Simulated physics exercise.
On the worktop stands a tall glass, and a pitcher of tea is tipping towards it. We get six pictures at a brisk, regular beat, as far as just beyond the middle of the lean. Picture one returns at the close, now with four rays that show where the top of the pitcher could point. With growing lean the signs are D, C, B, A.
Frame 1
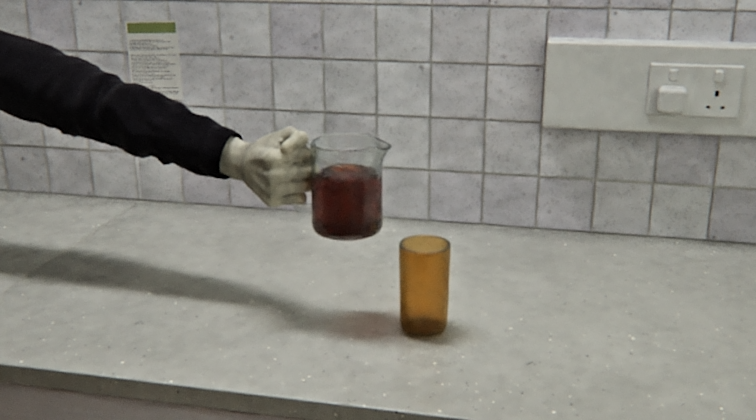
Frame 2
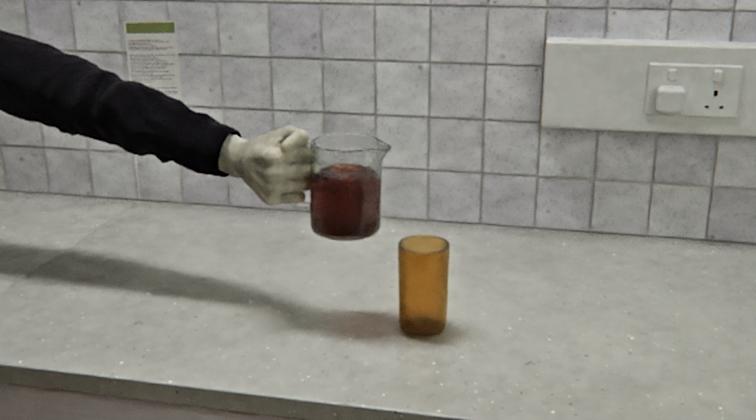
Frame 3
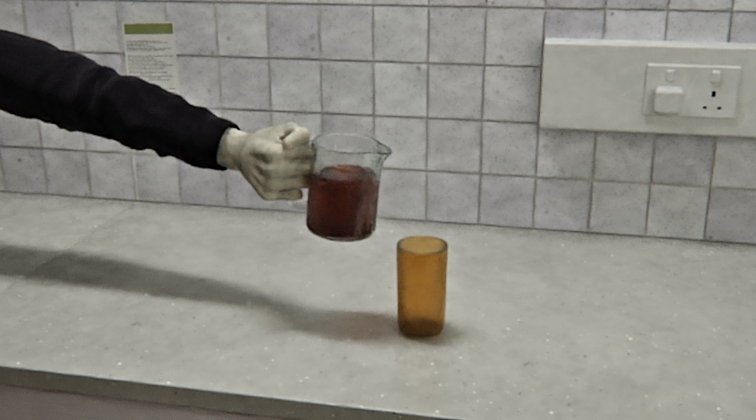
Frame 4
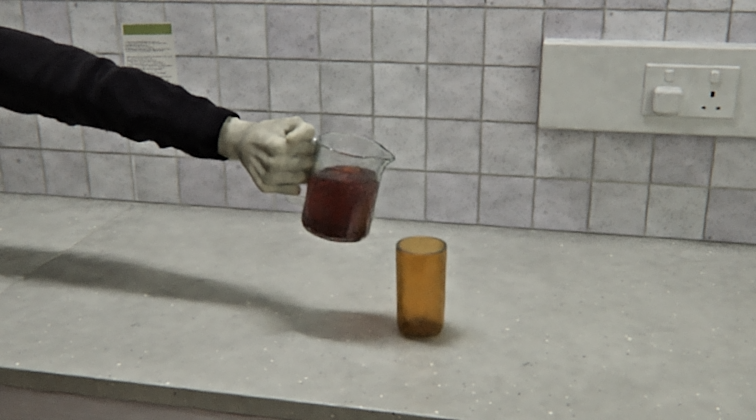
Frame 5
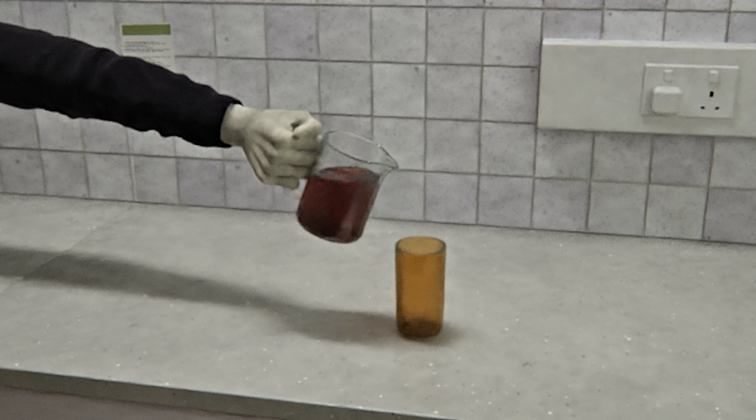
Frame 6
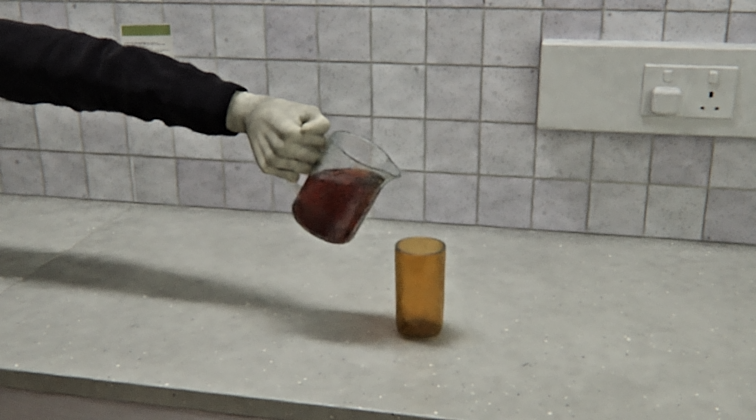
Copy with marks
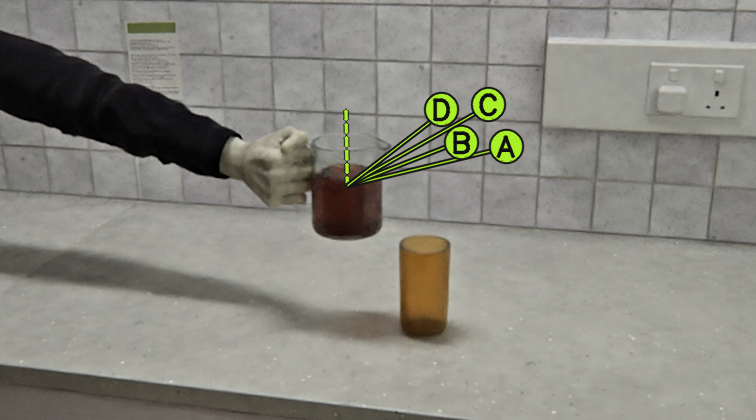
A glass pitcher of dark reddish tea is held by a pale-gloved hand above a pale speckled worktop, seen from the front and slightly above, against grey tiles. The dark-sleeved arm reaches in from the left, an amber tall glass stands below and right of the pitcher, and white sockets sit upper right. The hand, upright at first, steadily tilts the pitcher rightward, while the view shifts very slightly.
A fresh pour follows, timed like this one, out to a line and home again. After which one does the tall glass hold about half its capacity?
I would pick tilt B.
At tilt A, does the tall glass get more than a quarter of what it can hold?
Yes, it does.
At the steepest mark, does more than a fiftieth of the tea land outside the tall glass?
No.
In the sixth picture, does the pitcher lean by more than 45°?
No, it does not.
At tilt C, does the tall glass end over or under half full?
Under.
On the marked copy, A at (490, 151); B at (444, 147); C at (474, 114); D at (429, 122).
Choosing A, the tall glass ends with about 68 % of what it can hold.
Choosing B, the tall glass ends with about 45 % of what it can hold.
Choosing C, the tall glass ends with about 26 % of what it can hold.
Choosing D, the tall glass ends with about 11 % of what it can hold.
